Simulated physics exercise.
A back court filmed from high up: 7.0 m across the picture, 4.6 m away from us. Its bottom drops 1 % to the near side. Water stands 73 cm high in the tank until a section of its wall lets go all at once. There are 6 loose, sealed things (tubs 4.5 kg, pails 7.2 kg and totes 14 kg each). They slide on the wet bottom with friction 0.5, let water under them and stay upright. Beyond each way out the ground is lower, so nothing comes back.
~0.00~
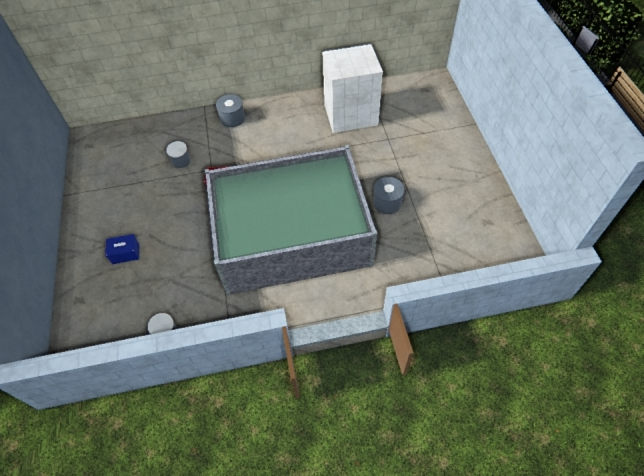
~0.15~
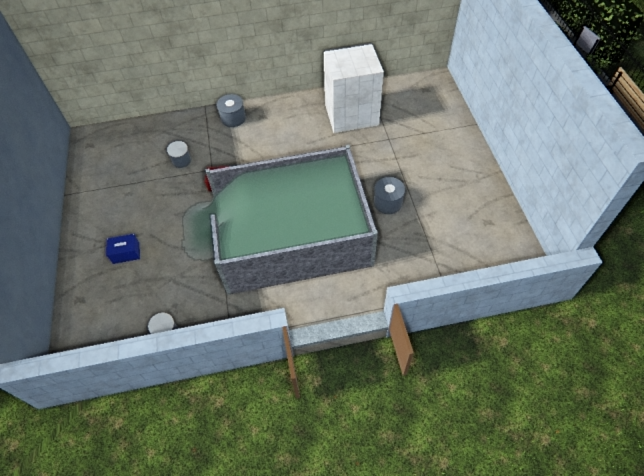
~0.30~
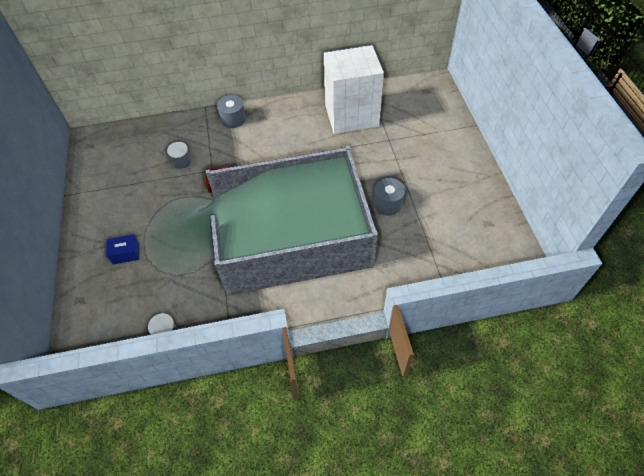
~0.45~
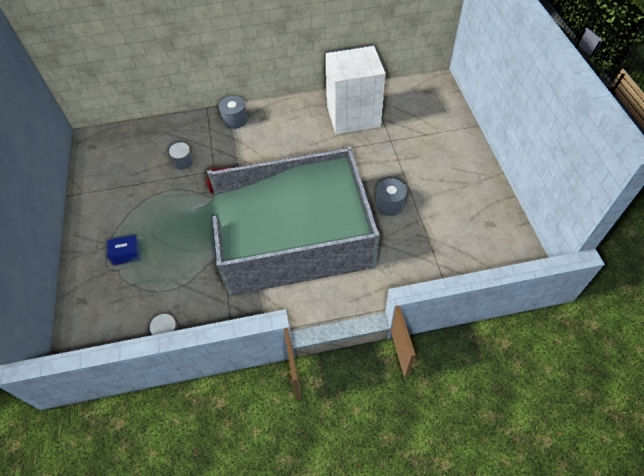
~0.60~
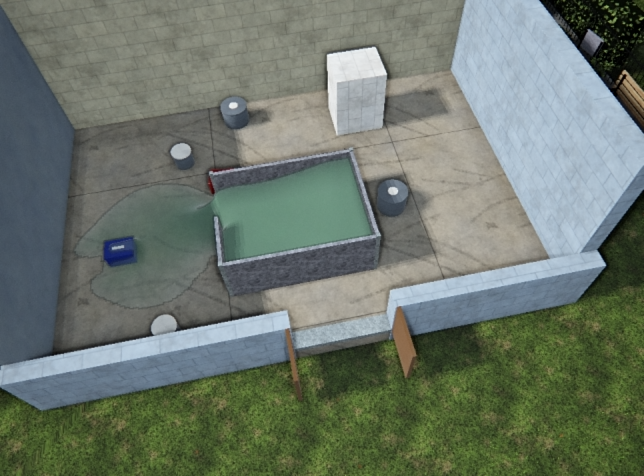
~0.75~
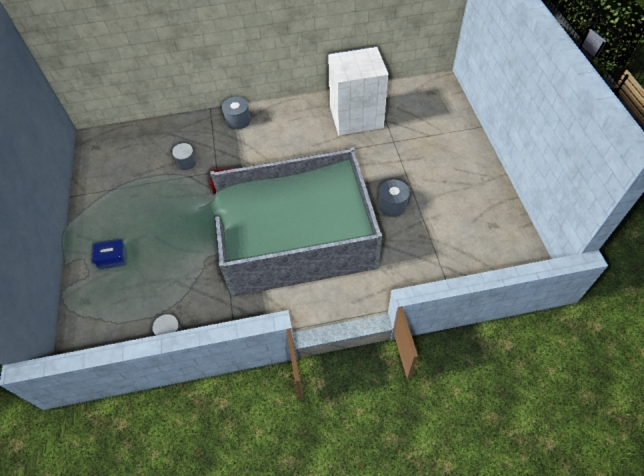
Greenish water pours from the tank's left side, spreads across the court and nudges a blue tote left.
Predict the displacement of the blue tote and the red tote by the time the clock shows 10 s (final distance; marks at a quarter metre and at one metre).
Blue tote travels far, red tote stays put.
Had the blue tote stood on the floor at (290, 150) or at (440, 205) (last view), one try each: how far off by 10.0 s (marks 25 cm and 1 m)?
In turn: It holds its place; it holds its place.
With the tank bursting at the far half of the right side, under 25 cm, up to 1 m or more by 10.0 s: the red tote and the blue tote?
Then the red tote holds its place, the blue tote holds its place.
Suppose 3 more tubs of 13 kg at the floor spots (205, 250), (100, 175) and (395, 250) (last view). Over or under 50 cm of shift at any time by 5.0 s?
In turn: More, more, less.
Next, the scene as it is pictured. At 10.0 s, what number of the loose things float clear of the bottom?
At that moment 2.
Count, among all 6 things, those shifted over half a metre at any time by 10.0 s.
I count 3.
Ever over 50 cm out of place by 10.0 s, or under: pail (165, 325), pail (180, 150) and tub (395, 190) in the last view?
In that order: Past it, under, less.
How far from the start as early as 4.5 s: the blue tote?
About 250 cm.
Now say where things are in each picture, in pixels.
The first frame shows the blue tote at (120, 245) rests on the ground; the red tote at (218, 174), on the bottom; water covers 3.0 m2; 0 of 6 have shifted.
The second frame shows the blue tote at (120, 244), on the bottom; the red tote at (218, 174), on the bottom; 3.5 m2 under water; 0 of 6 have shifted.
The third frame shows the blue tote at (120, 245), on the bottom; the red tote at (218, 175) rests on the ground; water covers 4.2 m2; 0 of 6 have shifted.
The fourth frame shows the blue tote at (121, 246), on the bottom; the red tote at (220, 175) rests on the ground; water covers 5.2 m2; 0 of 6 have shifted.
The fifth frame shows the blue tote at (118, 248) rests on the ground, 8 cm from its start; the red tote at (222, 176), on the bottom; water covers 6.3 m2; 1 of 6 have shifted.
The sixth frame shows the blue tote at (107, 250), on the bottom, 26 cm from its start; the red tote at (223, 176) rests on the ground; 7.6 m2 under water; 1 of 6 have shifted.
After 2.0 s the blue tote is near (79, 312), 1.1 m from its start, aground; the red tote is near (223, 176), 0.0 m from its start, aground; 0 of 6 are out; 0 afloat.
After 4.5 s the blue tote is near (302, 290), 2.7 m from its start, aground; the red tote is near (223, 176), 0.0 m from its start, aground; 0 of 6 are out; 2 afloat.
After 7.0 s the blue tote is near (350, 290), 3.3 m from its start, aground; the red tote is near (223, 176), 0.0 m from its start, aground; 0 of 6 are out; 0 afloat.
After 10.0 s the blue tote is near (351, 290), 3.3 m from its start, aground; the red tote is near (223, 176), 0.0 m from its start, aground; 0 of 6 are out; 2 afloat.
